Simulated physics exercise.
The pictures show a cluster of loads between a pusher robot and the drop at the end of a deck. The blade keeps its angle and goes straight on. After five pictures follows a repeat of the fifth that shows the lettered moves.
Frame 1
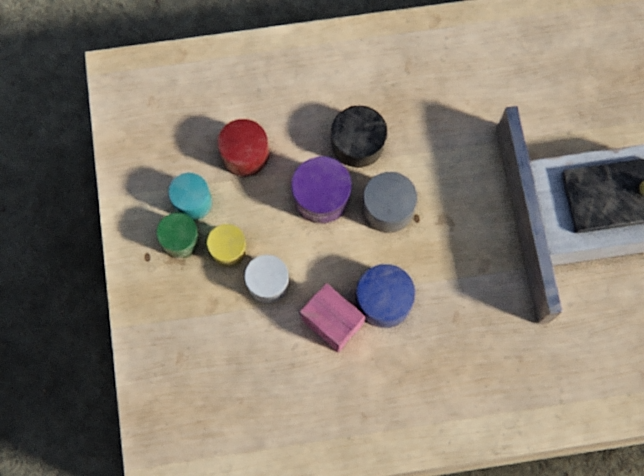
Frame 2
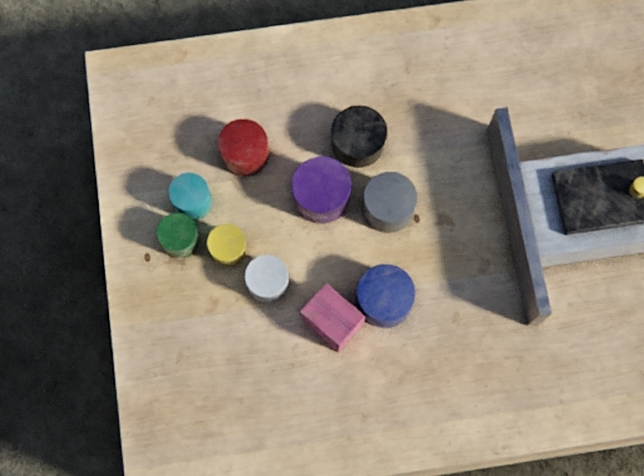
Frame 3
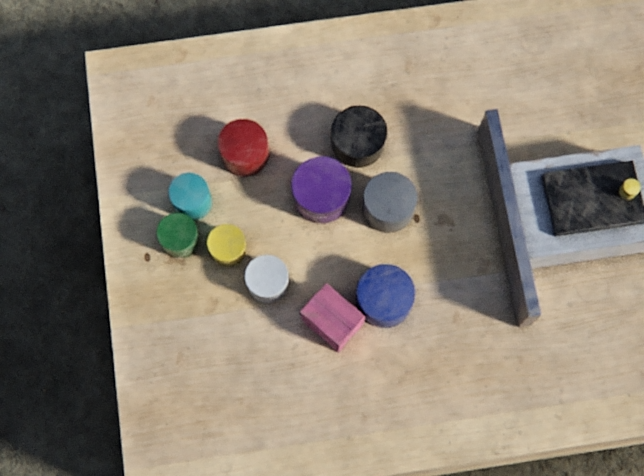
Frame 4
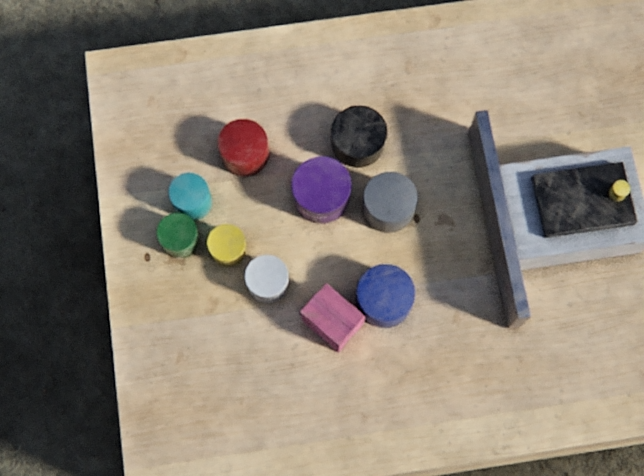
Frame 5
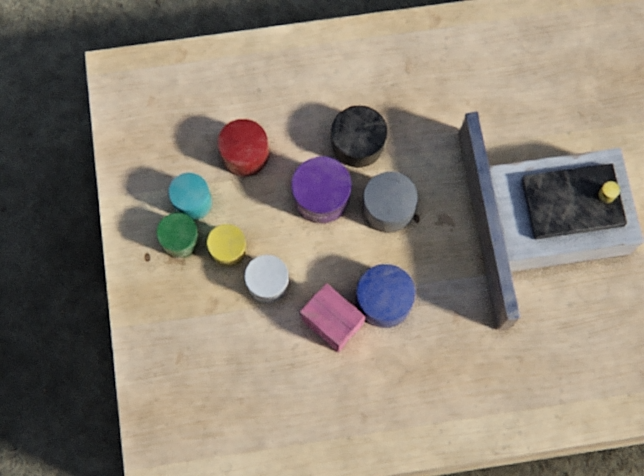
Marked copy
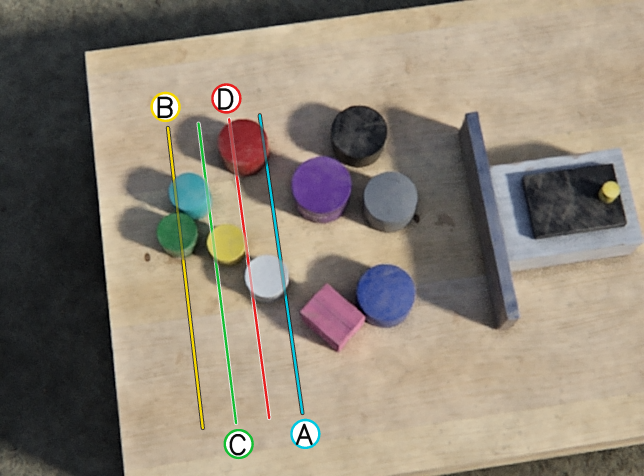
The pusher robot slides slowly left across the wooden deck toward the unmoving cluster of loads.
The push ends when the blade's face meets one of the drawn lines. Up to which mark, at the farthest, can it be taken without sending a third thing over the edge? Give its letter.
B.
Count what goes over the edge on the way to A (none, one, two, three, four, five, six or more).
By then, none.
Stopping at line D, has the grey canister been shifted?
Yes.
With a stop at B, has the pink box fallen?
By then, no.
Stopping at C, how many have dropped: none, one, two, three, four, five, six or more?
In all, none.
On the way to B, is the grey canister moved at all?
Yes.
On the marked copy, A at (280, 258); B at (185, 272); C at (217, 267); D at (248, 262).
With B. Early on, robot (457, 217); black pail (329, 136); pink box (311, 327).
Further on, robot (346, 233); green pail (164, 235); turquoise canister (179, 196).
At the end, robot (260, 246); turquoise canister over the edge; yellow pail (112, 276); one fallen.
As for the rest, A is within the limit but short; C is within the limit but short; D is within the limit but short.
